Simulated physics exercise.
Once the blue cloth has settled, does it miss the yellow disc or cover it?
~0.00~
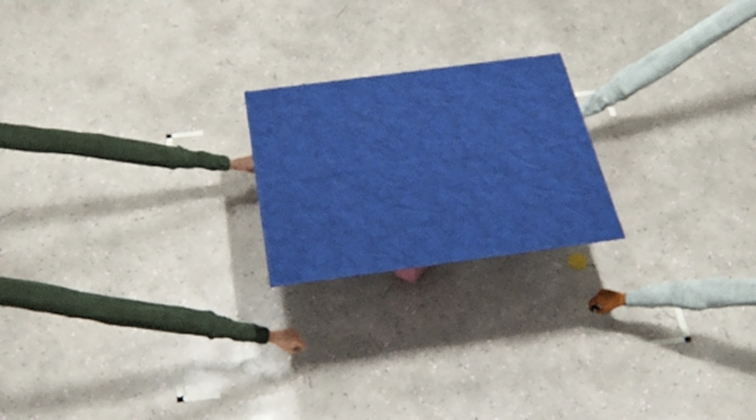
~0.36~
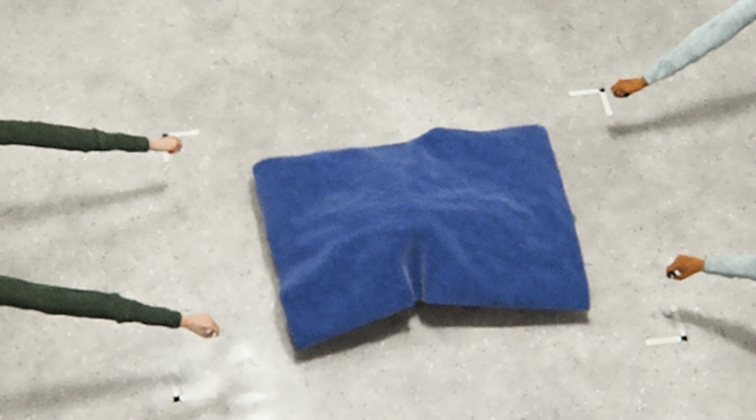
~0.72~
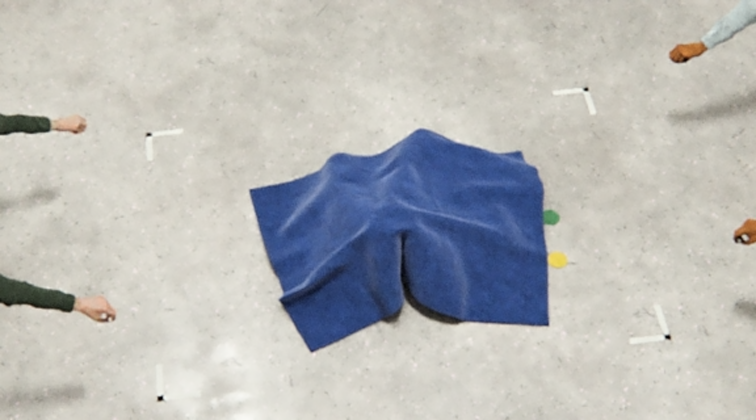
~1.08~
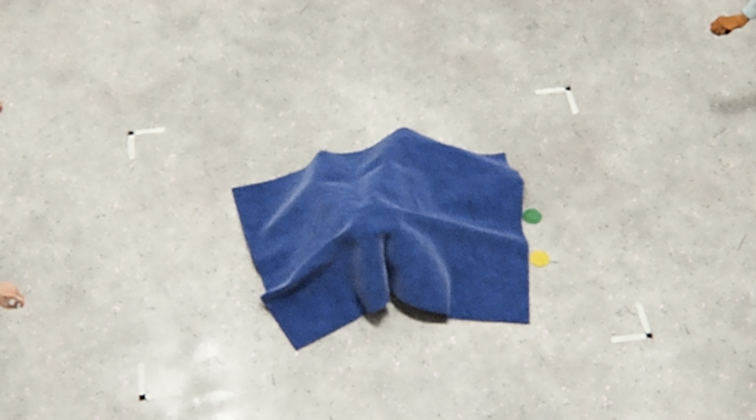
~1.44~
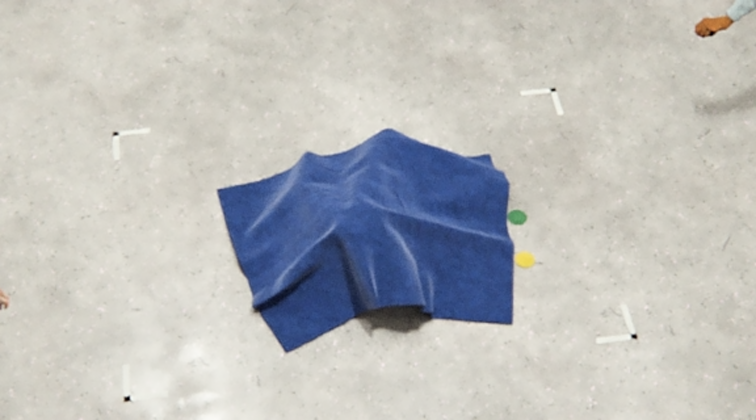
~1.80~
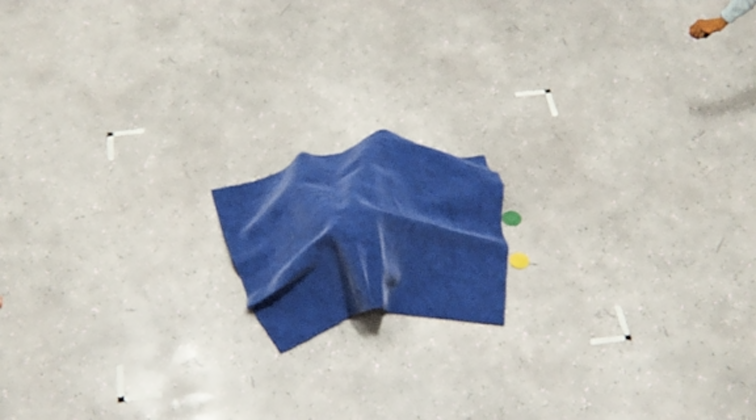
It misses the yellow disc, which stays uncovered just beyond the cloth's right edge, with the green disc also showing close by.
